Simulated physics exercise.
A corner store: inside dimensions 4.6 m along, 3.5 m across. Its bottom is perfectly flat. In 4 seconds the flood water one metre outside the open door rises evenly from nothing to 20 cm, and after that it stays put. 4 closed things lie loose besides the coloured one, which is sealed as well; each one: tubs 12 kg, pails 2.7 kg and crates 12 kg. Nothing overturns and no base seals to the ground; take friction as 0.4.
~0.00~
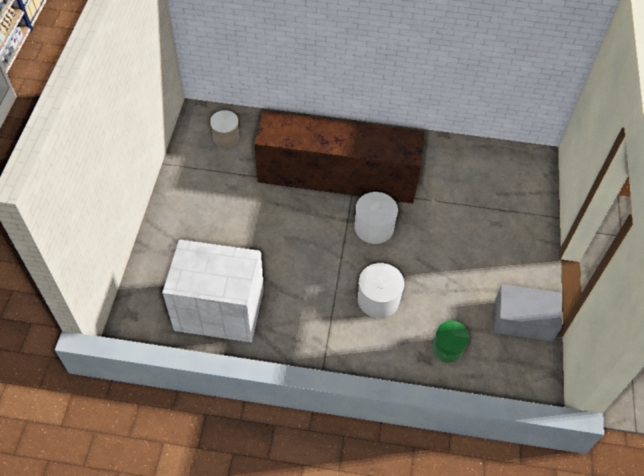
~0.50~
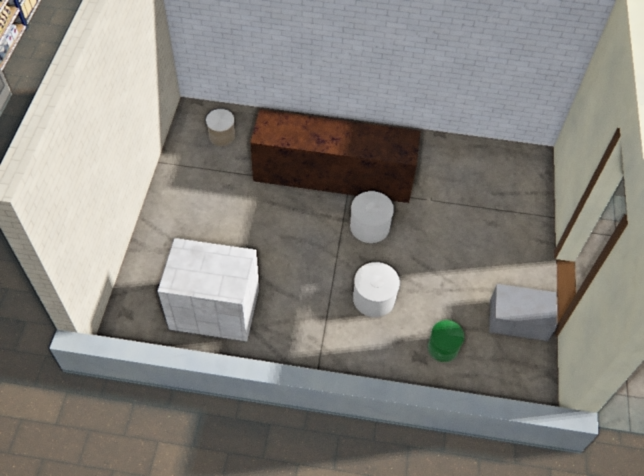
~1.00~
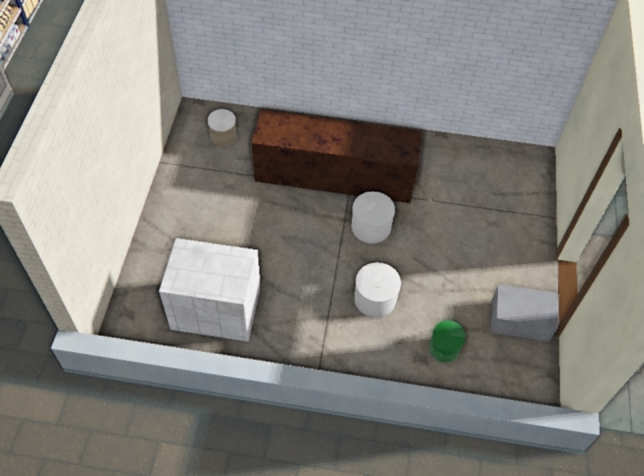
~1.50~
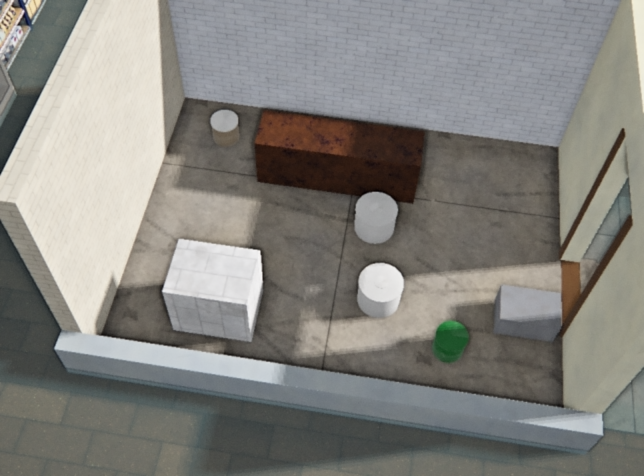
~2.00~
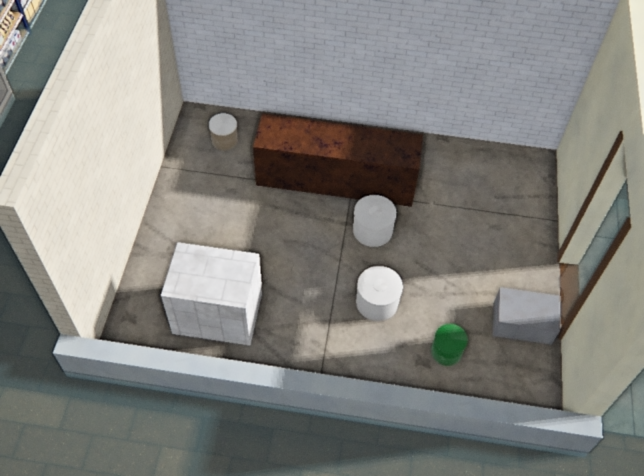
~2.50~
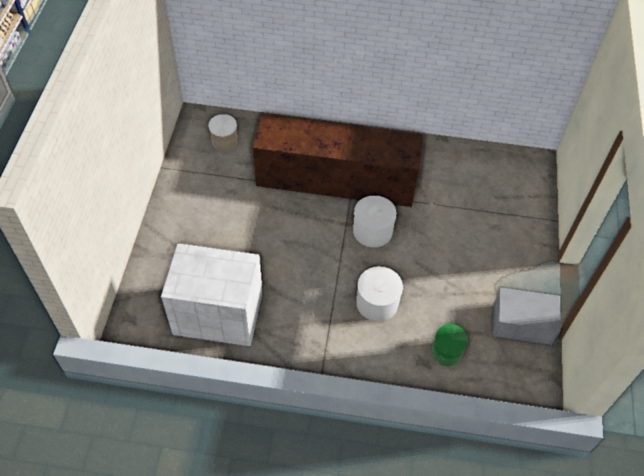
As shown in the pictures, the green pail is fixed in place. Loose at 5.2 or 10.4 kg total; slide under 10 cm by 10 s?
Heavier only.
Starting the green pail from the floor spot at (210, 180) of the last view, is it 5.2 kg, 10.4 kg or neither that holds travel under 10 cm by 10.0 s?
So both weights work.
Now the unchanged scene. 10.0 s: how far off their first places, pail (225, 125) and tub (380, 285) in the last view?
Shifts: 20 cm / 10 cm.
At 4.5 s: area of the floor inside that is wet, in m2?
About 5.0 m2.
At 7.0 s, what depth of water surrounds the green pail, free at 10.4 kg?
Depth: Approx. 3 cm.
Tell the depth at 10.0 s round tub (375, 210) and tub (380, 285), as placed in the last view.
First roughly 7 cm, second roughly 5 cm.
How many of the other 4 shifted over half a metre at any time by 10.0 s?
The total is 1.
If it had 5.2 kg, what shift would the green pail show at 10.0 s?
It would be some 100 cm from its spot.
After 3.5 s the green pail would be 0 cm from its start with 5.2 kg and 0 cm from its start with 10.4 kg; 0 cm of water round it then.
After 4.5 s the green pail would be 7 cm from its start with 5.2 kg and 2 cm from its start with 10.4 kg; 1 cm of water round it then.
After 7.0 s the green pail would be 16 cm from its start with 5.2 kg and 3 cm from its start with 10.4 kg; 3 cm of water round it then.
After 10.0 s the green pail would be 93 cm from its start with 5.2 kg and 3 cm from its start with 10.4 kg; 5 cm of water round it then.
